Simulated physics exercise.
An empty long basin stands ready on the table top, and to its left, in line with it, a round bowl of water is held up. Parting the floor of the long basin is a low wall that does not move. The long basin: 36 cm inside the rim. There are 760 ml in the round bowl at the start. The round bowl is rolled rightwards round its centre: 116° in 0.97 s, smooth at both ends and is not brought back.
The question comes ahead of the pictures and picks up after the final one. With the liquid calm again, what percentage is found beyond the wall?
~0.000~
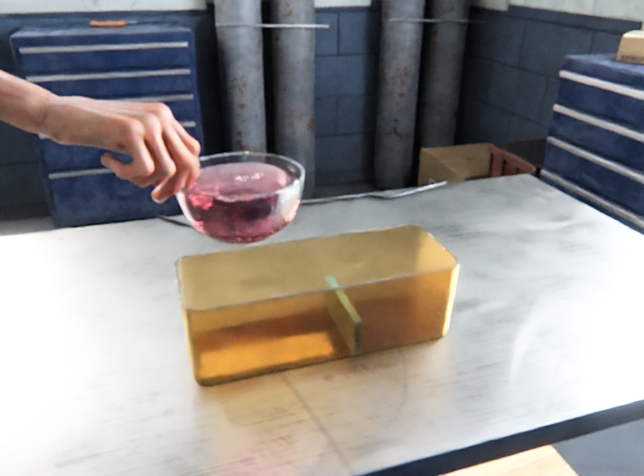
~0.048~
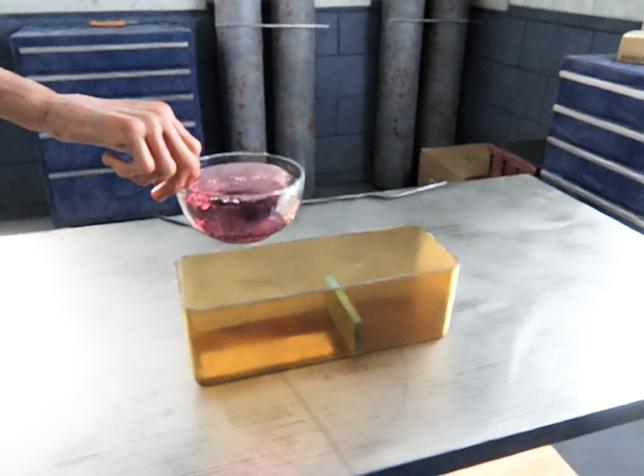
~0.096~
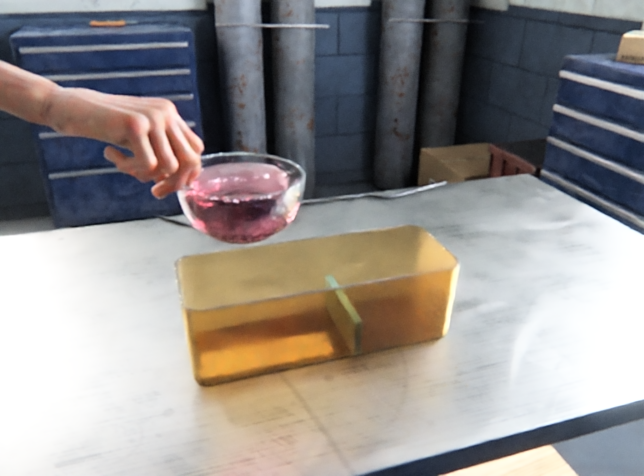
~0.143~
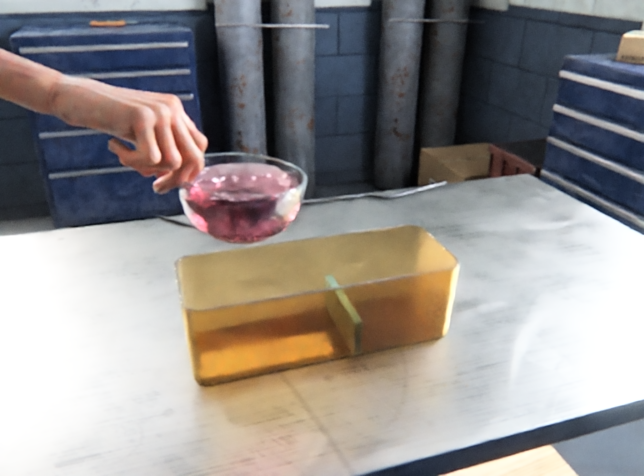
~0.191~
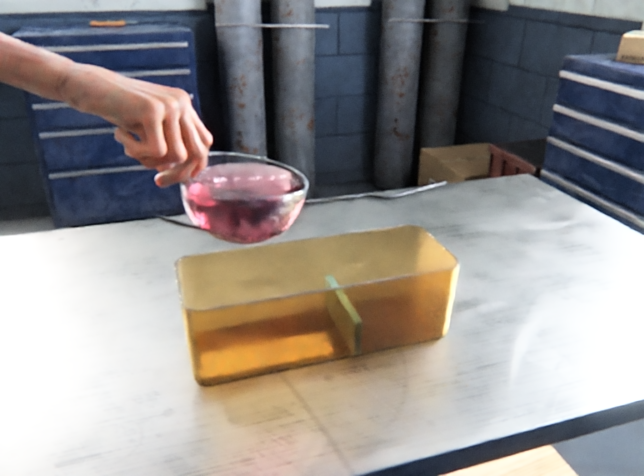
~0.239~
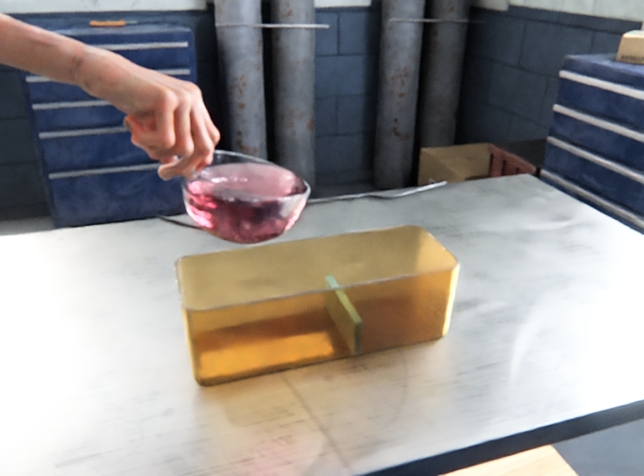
Beyond the wall there is roughly 42 percent.
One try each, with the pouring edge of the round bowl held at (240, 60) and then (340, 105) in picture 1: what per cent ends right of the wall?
About 5 %, then about 85 %.
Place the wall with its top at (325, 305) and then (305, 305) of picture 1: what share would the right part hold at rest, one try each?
One try each: Around 70 percent and then around 85 percent.
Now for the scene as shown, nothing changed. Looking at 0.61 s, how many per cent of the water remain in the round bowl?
Around 30 in a hundred.
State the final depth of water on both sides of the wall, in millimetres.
Left roughly 16 mm; right roughly 18 mm.
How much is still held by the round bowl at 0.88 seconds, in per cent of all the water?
0 %.
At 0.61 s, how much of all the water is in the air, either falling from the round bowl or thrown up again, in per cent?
It comes to about 30 percent.
After 0.61 s the tilt is 80° and 29 per cent is still to pour, 15 is left of the wall and 27 right of it.
After 0.88 s the tilt is 113° and 0 per cent is still to pour, 57 is left of the wall and 42 right of it.
After 1.16 s the tilt is 116° and 0 per cent is still to pour, 57 is left of the wall and 42 right of it.
After 1.47 s the tilt is 116° and 0 per cent is still to pour, 57 is left of the wall and 42 right of it.
In the end 57 per cent lies left of the wall, 42 right of it and 1 outside.
